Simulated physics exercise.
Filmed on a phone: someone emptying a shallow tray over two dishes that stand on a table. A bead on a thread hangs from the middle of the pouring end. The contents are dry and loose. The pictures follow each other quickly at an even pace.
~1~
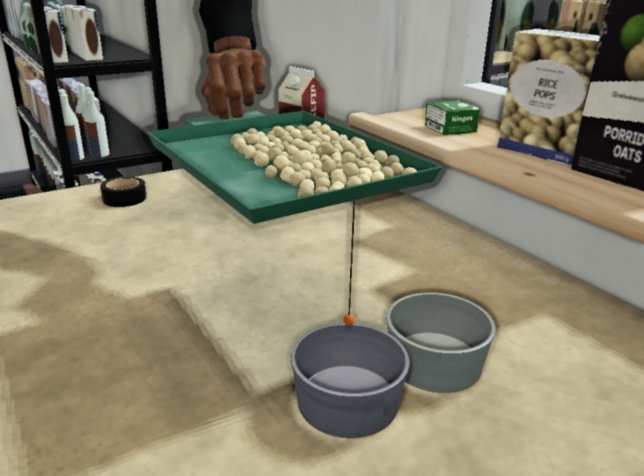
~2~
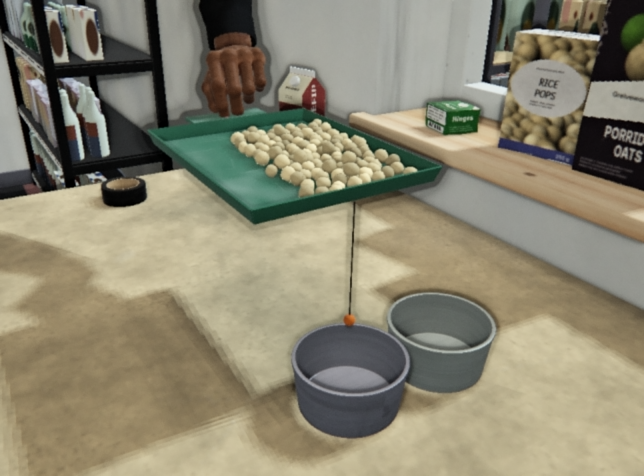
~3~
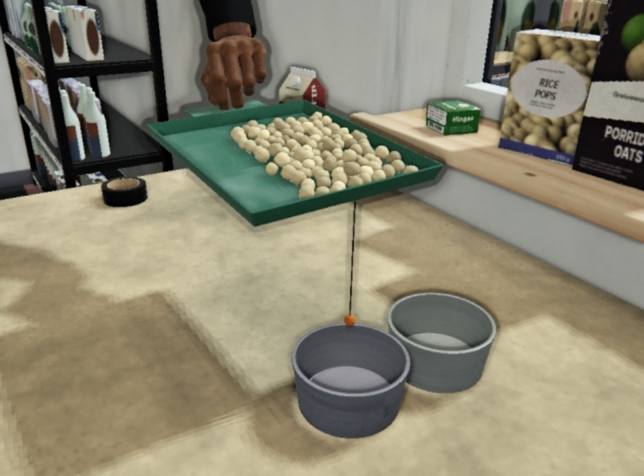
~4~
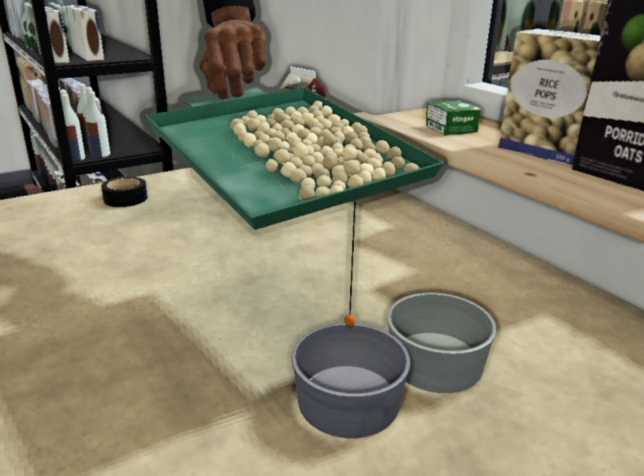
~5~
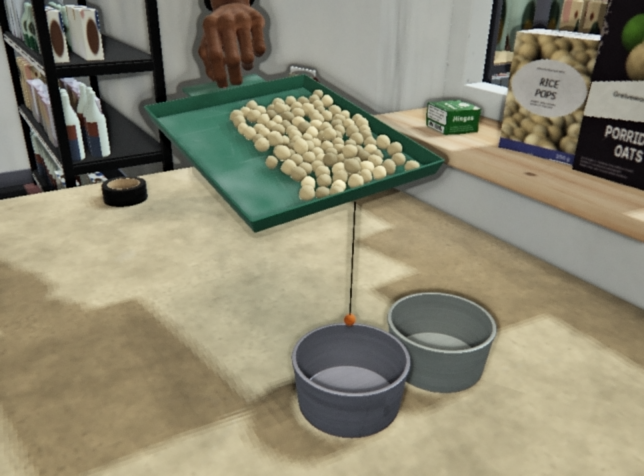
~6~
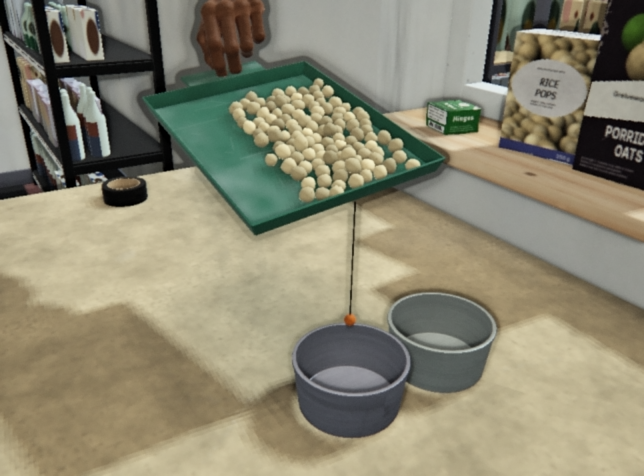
Green tray of pale round nuts tilting slightly, its near corner dipping as a hand rises behind it, above two grey dishes.
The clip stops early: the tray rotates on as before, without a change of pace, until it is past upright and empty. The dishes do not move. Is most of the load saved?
Together they catch only the smaller part.
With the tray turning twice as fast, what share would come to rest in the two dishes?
Some 20 per cent.
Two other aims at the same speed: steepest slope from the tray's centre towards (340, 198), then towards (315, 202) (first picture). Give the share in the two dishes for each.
The first gives 70 %, the second 40 %.
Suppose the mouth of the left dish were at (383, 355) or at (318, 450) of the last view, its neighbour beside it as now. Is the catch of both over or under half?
In turn: Under half; not half.
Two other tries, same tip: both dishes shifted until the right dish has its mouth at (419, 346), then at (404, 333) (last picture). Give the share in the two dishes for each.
About 60 and 70 per cent.
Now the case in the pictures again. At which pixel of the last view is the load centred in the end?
Roughly at (270, 432).
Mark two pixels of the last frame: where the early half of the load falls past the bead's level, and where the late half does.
First near (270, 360), later near (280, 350).
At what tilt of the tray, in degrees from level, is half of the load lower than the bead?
Roughly 85°.
Shortly afterwards, tray tipped steeply; the bulk on the tray; only a few in the left dish; only a few outside both; a little in the air.
Next, tray tipped past a quarter turn; only a few on the tray; near a third in the left dish; near two thirds outside both; a little in the air.
Some moments later, tray tipped past a quarter turn; near a quarter in the left dish; near two thirds outside both.
In the end, tray tipped past a quarter turn; near a quarter in the left dish; none at all in the right dish; near two thirds outside both.
